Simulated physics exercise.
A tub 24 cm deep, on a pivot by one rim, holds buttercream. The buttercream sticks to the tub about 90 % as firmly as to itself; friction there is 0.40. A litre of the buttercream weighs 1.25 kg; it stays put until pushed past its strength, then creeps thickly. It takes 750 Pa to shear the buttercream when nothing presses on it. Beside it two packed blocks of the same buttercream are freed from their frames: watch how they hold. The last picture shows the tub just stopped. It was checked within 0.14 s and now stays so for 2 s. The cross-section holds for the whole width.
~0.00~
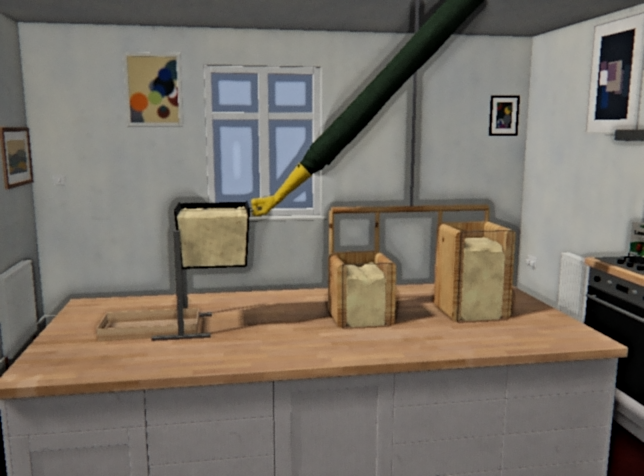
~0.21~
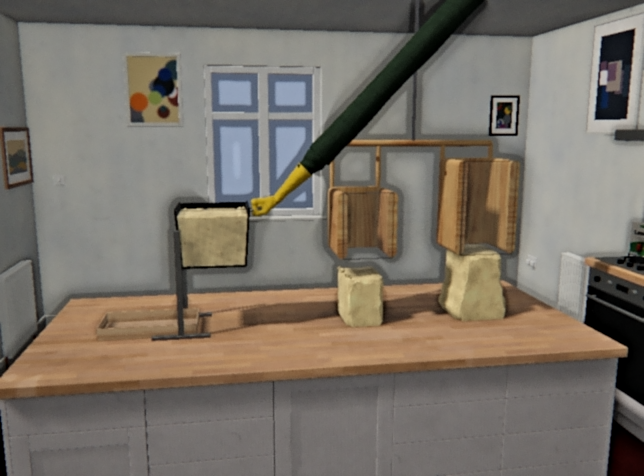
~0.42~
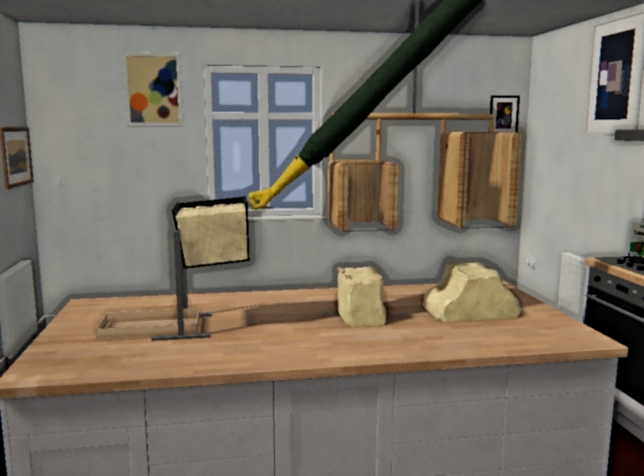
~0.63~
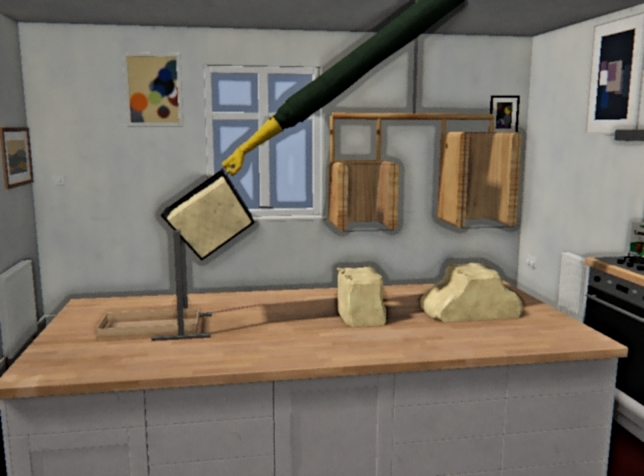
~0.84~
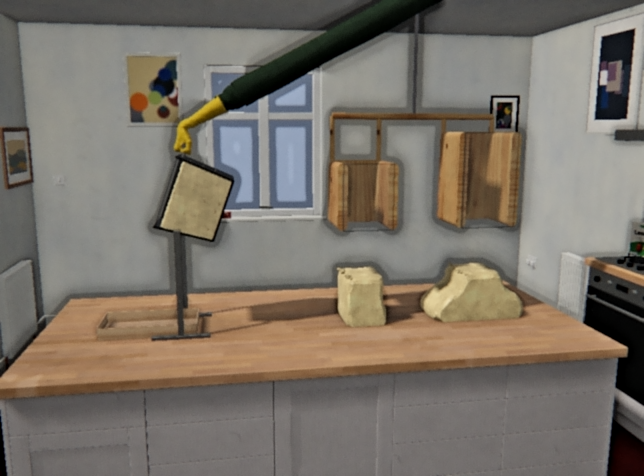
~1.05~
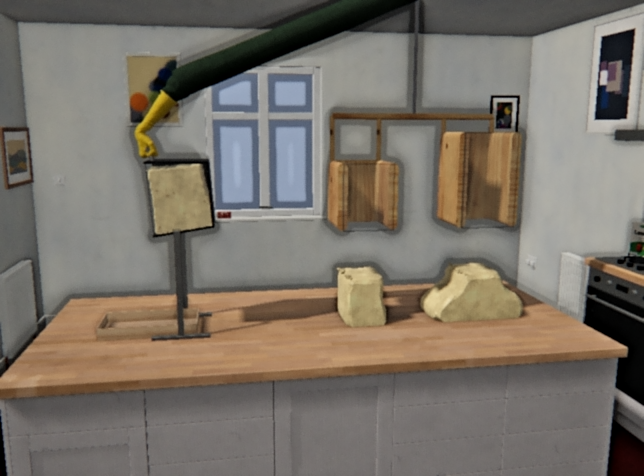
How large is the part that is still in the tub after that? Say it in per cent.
About 41 %.
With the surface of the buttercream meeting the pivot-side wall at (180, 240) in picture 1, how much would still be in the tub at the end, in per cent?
Then about 75 %.
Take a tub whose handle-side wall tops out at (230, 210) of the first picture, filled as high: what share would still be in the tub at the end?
It would be near 100 %.
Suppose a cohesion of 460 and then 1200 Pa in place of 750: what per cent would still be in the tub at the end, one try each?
In that order: 35 %, 100 %.
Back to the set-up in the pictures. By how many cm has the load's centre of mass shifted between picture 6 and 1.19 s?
Some 5 cm.
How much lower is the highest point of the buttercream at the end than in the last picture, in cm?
Some 14 cm.
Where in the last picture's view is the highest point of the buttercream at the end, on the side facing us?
Near (194, 202).
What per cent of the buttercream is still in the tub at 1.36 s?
About 55 %.
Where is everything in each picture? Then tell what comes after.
The first frame shows handle-side rim at (248, 209), tilt 0 degrees; crest of the buttercream at (246, 215); block heights 23 cm, 35 cm (left to right).
The second frame shows handle-side rim at (248, 209), tilt 0 degrees; crest of the buttercream at (246, 215); block heights 23 cm, 31 cm (left to right).
The third frame shows handle-side rim at (245, 203), tilt 5 degrees; crest of the buttercream at (239, 210); block heights 22 cm, 23 cm (left to right).
The fourth frame shows handle-side rim at (221, 173), tilt 35 degrees; crest of the buttercream at (221, 182); block heights 22 cm, 22 cm (left to right).
The fifth frame shows handle-side rim at (176, 158), tilt 70 degrees; crest of the buttercream at (182, 164); block heights 22 cm, 22 cm (left to right).
The sixth frame shows handle-side rim at (145, 164), tilt 94 degrees; crest of the buttercream at (197, 166); block heights 22 cm, 22 cm (left to right).
After 1.19 s, the tub is at 94 degrees and holds 86 %.
After 1.36 s, the tub is at 94 degrees and holds 56 %.
After 1.53 s, the tub is at 94 degrees and holds 41 %.
After 1.70 s, the tub is at 94 degrees and holds 41 %.
After 3.05 s, the tub is at 94 degrees and holds 41 %.
